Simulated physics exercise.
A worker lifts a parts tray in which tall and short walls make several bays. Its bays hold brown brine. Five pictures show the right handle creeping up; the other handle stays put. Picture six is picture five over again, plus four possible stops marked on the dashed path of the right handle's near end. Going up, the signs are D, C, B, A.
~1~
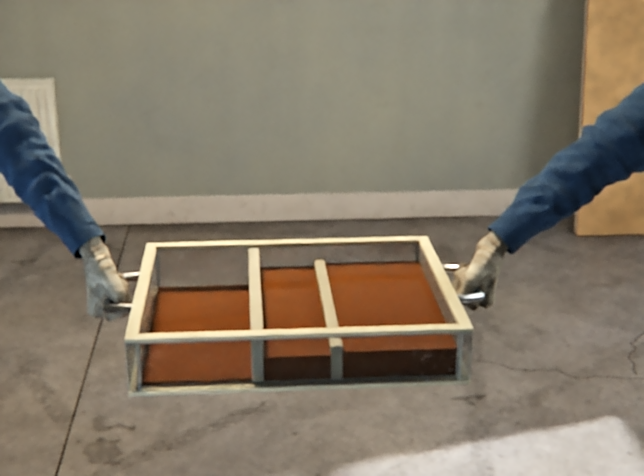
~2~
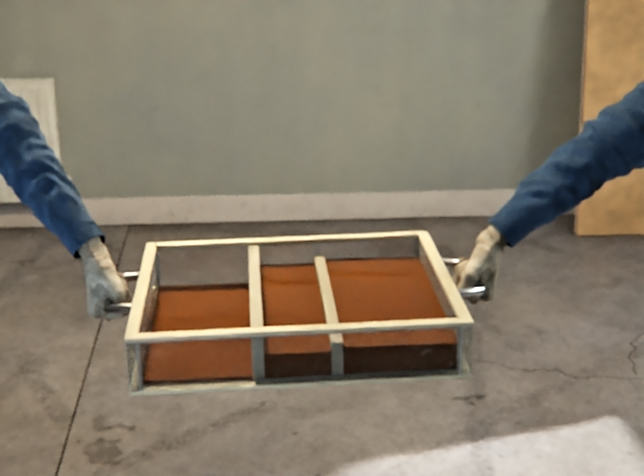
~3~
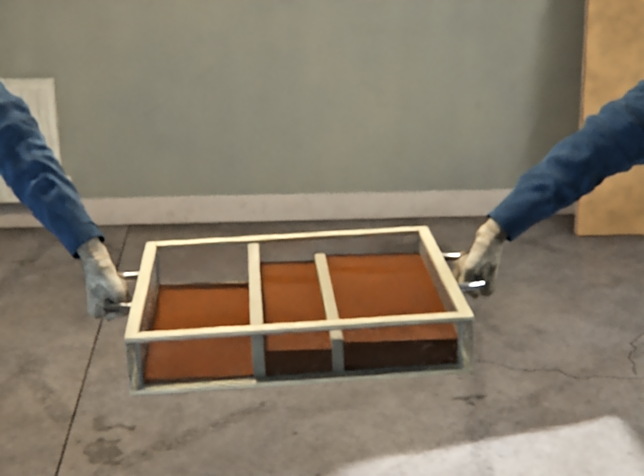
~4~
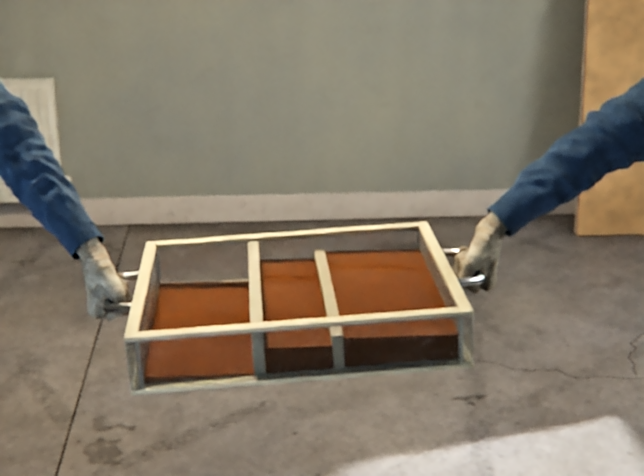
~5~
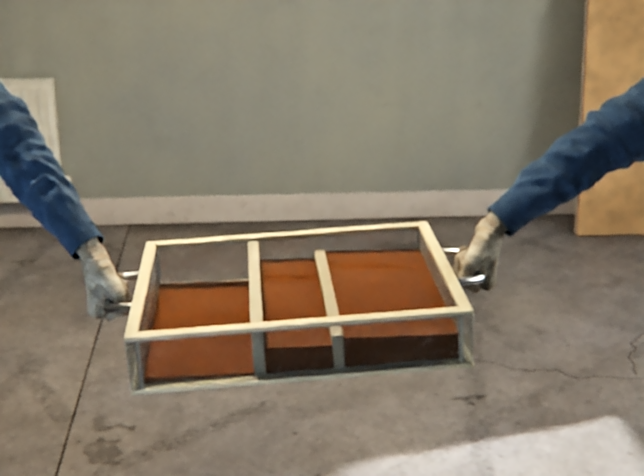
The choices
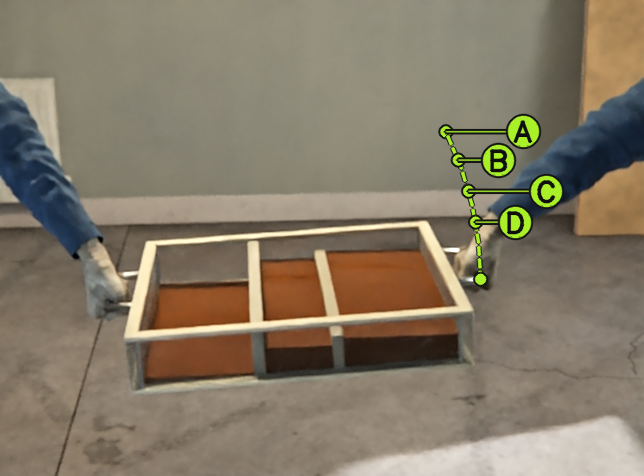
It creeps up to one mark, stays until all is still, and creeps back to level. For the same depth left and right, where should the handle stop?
Use stop B.
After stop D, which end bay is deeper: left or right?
The right one.
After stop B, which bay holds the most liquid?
That is the middle bay.
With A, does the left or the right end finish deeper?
The left one.
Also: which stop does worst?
The answer is D.
In lime, A at (445, 131); B at (458, 160); C at (468, 191); D at (475, 222).
For stop A, the left end bay stands much deeper than the other; nothing spills.
For stop B, the two end bays stand about equally deep; nothing spills.
For stop C, the right end bay stands much deeper than the other; nothing spills.
For stop D, the right end bay stands much deeper than the other; nothing spills.
